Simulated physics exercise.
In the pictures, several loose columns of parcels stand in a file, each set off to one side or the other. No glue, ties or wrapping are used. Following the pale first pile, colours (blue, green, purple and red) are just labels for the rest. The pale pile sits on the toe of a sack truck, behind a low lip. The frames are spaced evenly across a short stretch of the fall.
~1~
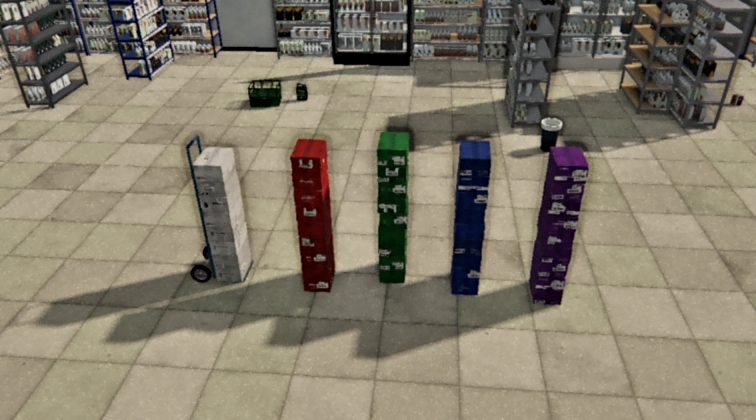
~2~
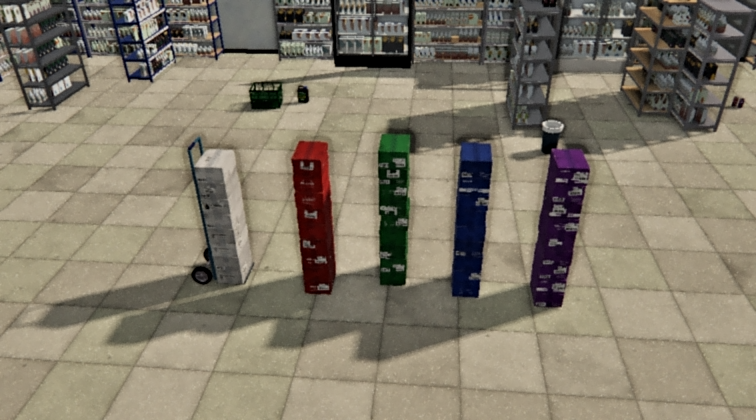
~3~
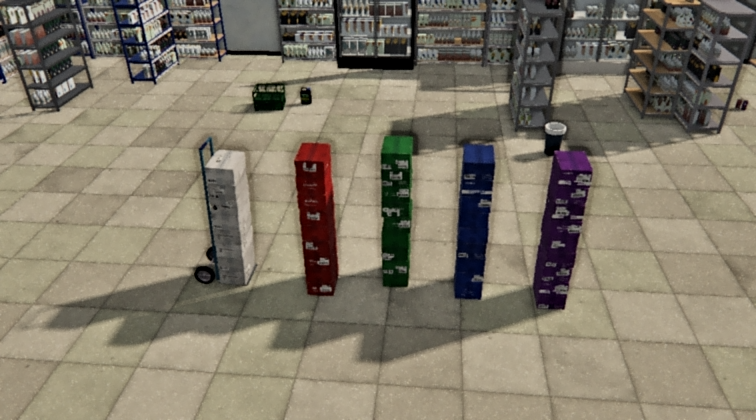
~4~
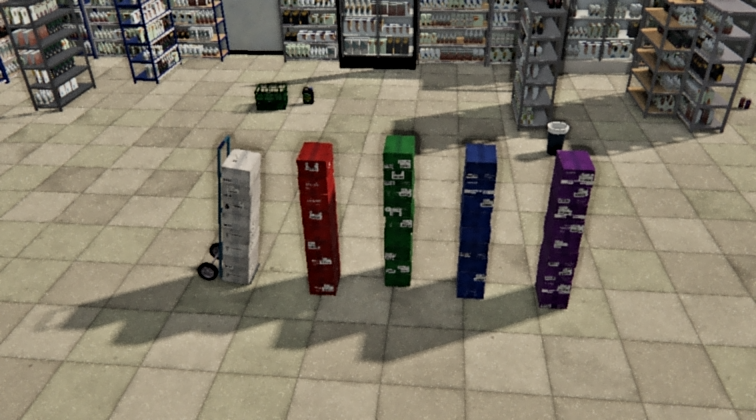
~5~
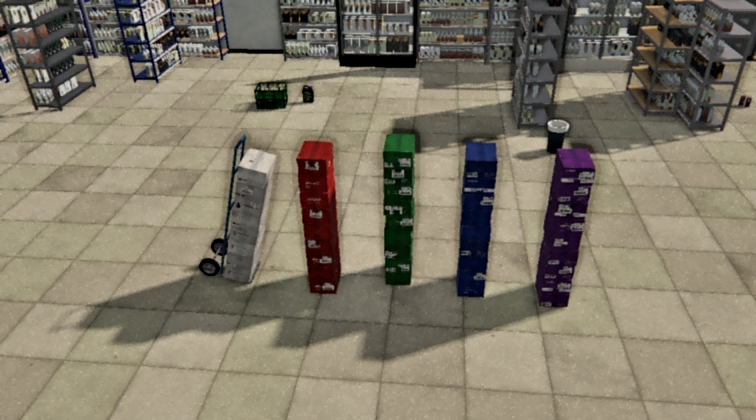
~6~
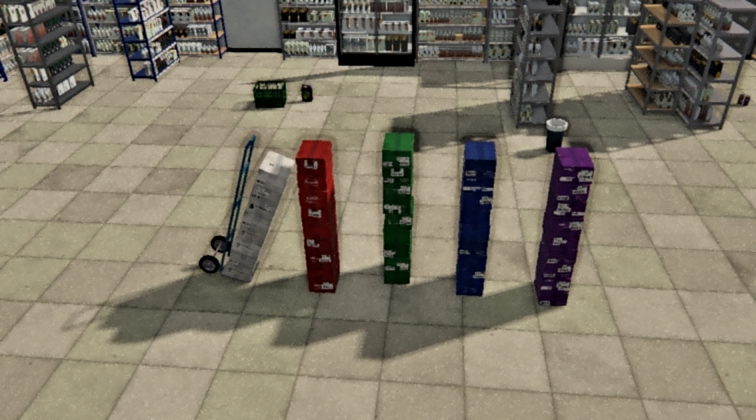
Pale stack of parcels on a sack truck tilting rightward toward a red column, while green, blue and purple columns stand still.
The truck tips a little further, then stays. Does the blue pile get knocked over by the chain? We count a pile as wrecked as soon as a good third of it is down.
Yes.
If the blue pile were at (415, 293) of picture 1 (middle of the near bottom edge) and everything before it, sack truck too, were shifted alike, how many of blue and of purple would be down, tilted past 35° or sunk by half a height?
By my count, blue 9 and purple 8.
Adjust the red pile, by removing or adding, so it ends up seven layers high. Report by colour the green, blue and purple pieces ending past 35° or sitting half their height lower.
The counts are green 9, blue 9 and purple 9.
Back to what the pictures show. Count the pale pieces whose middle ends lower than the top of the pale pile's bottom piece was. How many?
Pale piece tally: 4.
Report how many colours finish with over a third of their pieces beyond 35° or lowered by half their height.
Total: 4.
Shortly afterwards, 8 of the pale pile down; none of the 9 blue parcels down (0 of 36 in all colours); top blue parcel unmoved; top red parcel tilted clearly, half its height lower.
Next, 8 of the pale pile down; none of the 9 blue parcels down (16 of 36 in all colours); top blue parcel tilted clearly; top red parcel on its side.
Some moments later, 8 of the pale pile down; 9 of the 9 blue parcels down (34 of 36 in all colours); top blue parcel tilted steeply, some five heights lower; top red parcel upside down.
In the end, 8 of the pale pile down; 9 of the 9 blue parcels down (34 of 36 in all colours); top blue parcel upside down; top green parcel upside down. From the last view, middles, top green parcel near (614, 255).
